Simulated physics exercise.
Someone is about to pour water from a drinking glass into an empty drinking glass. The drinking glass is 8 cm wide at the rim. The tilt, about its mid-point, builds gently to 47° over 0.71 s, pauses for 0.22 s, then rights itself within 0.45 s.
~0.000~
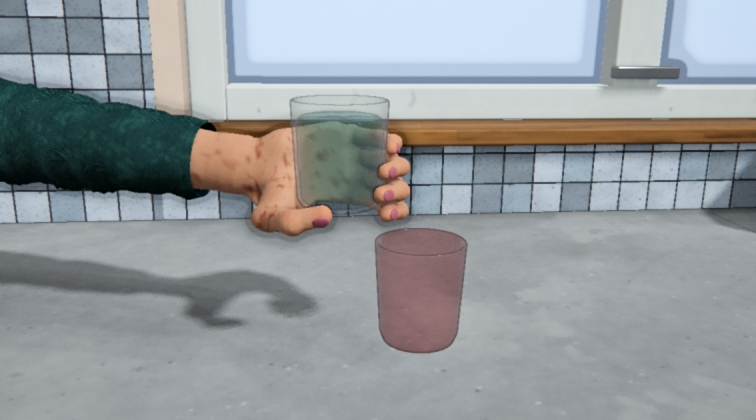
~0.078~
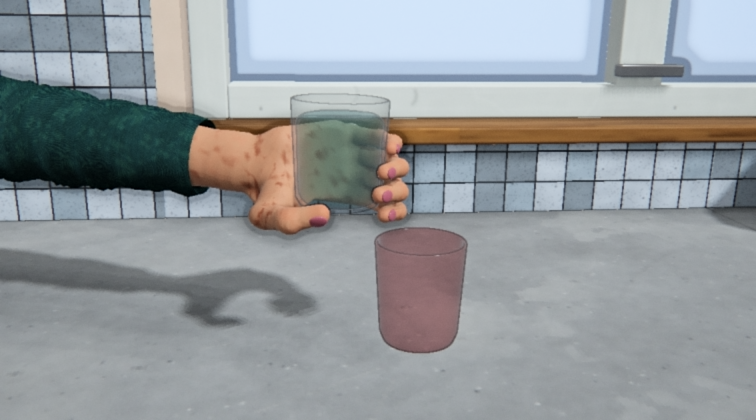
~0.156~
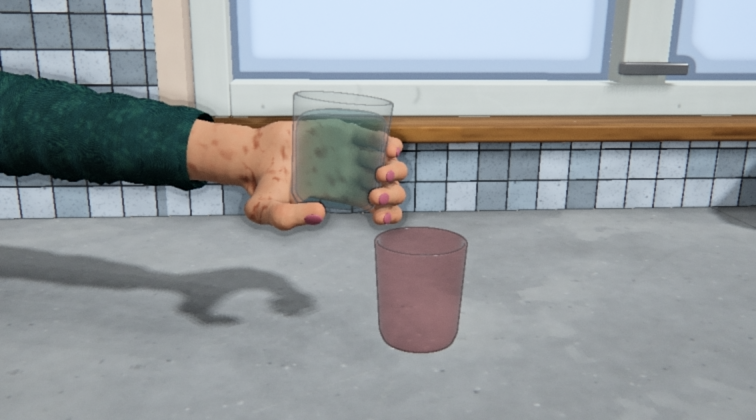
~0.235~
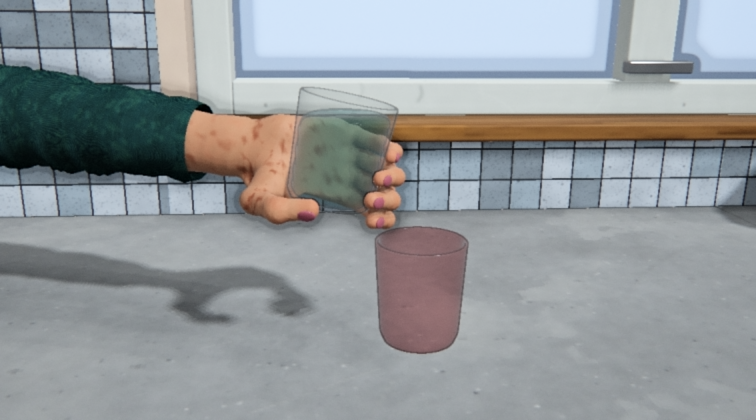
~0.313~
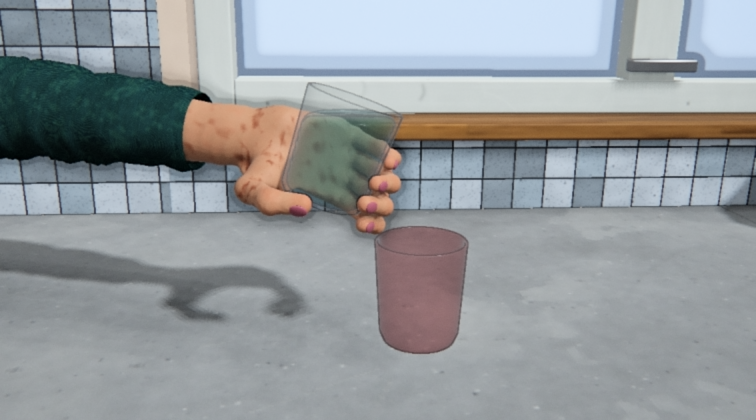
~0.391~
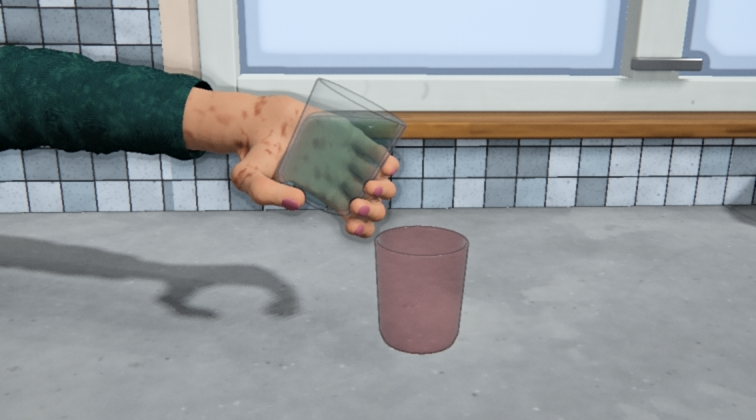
A hand tilts a glass of water to the right above an empty reddish glass.
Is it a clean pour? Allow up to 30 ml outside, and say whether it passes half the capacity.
Outcome: Under half its capacity and no mess.
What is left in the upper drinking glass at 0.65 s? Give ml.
About 300 ml.
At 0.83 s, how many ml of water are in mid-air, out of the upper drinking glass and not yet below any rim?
Some 20 ml.
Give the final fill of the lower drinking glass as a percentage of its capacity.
Near 20 in a hundred.
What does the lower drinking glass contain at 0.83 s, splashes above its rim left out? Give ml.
Some 40 ml.
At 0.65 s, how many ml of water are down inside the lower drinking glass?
Close to 10 ml.
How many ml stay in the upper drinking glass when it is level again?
Close to 260 ml.
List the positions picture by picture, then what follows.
In the first frame, it leans 0°; its right rim is at (387, 102); the water meets the walls at (309, 116) and (368, 115); the drinking glass's rim runs from (377, 245) to (464, 242).
In the second frame, it leans 1°; its right rim is at (388, 103); the water meets the walls at (309, 115) and (370, 116).
In the third frame, it leans 5°; its right rim is at (391, 105); the water meets the walls at (308, 115) and (373, 115).
In the fourth frame, it leans 12°; its right rim is at (396, 111); the water meets the walls at (310, 115) and (378, 115).
In the fifth frame, it leans 19°; its right rim is at (400, 118); the water meets the walls at (307, 114) and (383, 115).
In the sixth frame, it leans 27°; its right rim is at (404, 126); the water meets the walls at (306, 123) and (389, 119).
Then, 0.65 s in, the tilt is 46° and the drinking glass has 10 ml, the drinking glass 305 ml, and 0 ml is on the worktop.
Then, 0.83 s in, the tilt is 47° and the drinking glass has 40 ml, the drinking glass 275 ml, and 0 ml is on the worktop.
Then, 1.03 s in, the tilt is 41° and the drinking glass has 65 ml, the drinking glass 260 ml, and 0 ml is on the worktop.
Then, 1.25 s in, the tilt is 10° and the drinking glass has 75 ml, the drinking glass 260 ml, and 0 ml is on the worktop.
Finally, the drinking glass has 75 ml, the drinking glass 260 ml, and 0 ml is on the worktop.
